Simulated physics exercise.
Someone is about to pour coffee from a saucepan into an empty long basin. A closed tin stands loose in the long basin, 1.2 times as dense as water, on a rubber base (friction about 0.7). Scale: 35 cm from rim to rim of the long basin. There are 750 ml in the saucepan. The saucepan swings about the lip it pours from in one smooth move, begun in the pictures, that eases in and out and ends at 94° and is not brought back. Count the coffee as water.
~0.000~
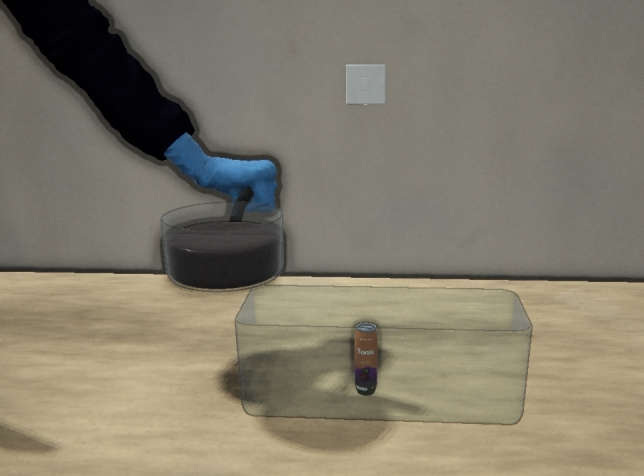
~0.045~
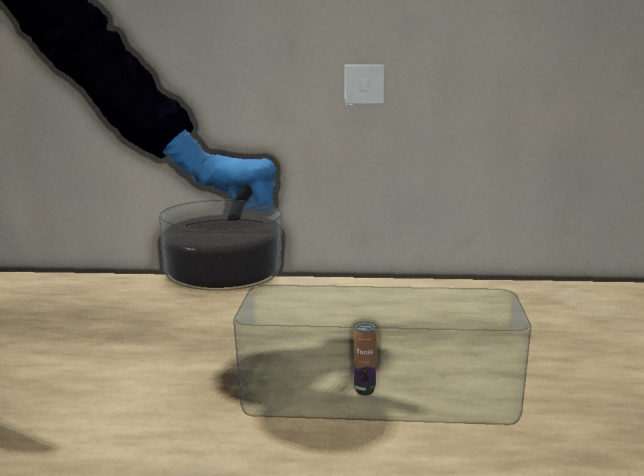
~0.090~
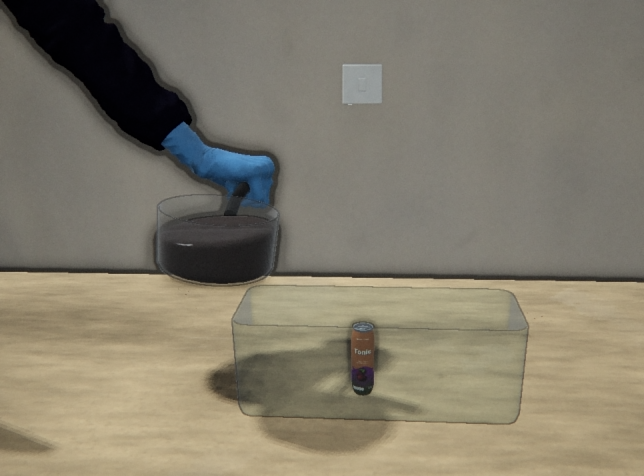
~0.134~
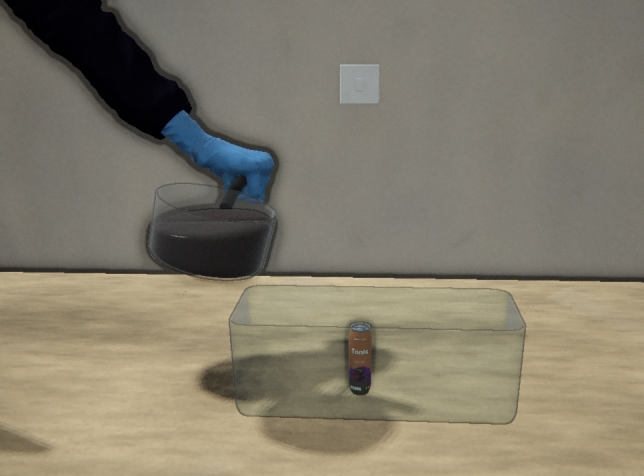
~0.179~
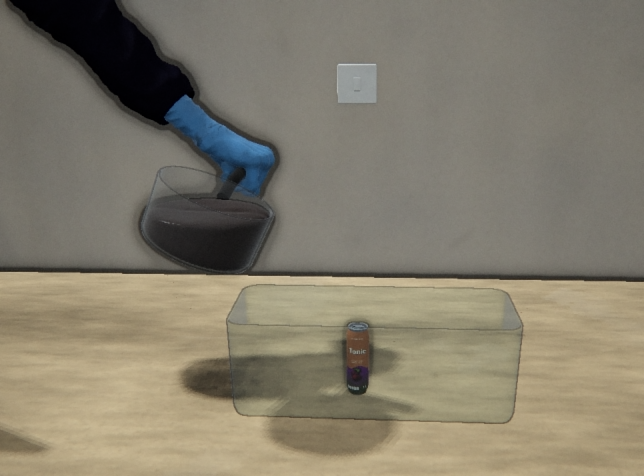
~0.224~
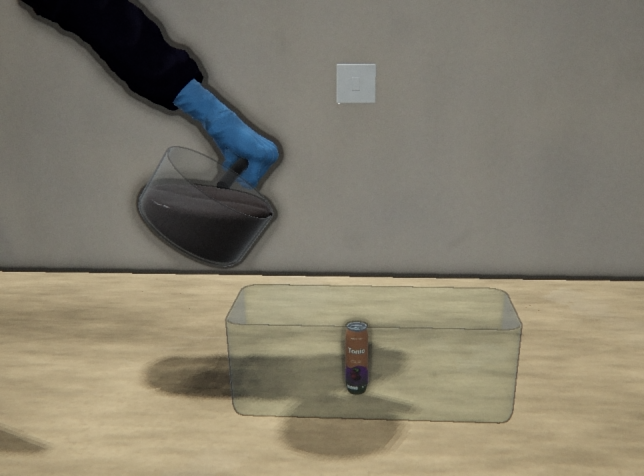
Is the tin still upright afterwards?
It stays up.
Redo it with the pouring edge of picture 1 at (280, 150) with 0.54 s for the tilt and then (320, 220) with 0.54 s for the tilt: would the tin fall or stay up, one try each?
First it topples; then it falls.
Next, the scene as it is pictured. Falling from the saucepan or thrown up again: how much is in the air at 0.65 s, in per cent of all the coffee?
About 22 per cent.
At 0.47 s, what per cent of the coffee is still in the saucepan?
Near 52 in a hundred.
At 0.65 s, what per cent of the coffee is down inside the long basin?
Near 68 in a hundred.
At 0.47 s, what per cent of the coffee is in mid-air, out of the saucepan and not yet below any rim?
Near 44 in a hundred.
After 0.47 s the tilt is 90° and 52 per cent is still to pour; the tin stands where it began.
After 0.65 s the tilt is 94° and 10 per cent is still to pour; the tin stands where it began.
After 0.84 s the tilt is 94° and 3 per cent is still to pour; the tin stands where it began.
After 1.04 s the tilt is 94° and 1 per cent is still to pour; the tin stands where it began.
In the end the tin stands where it began.
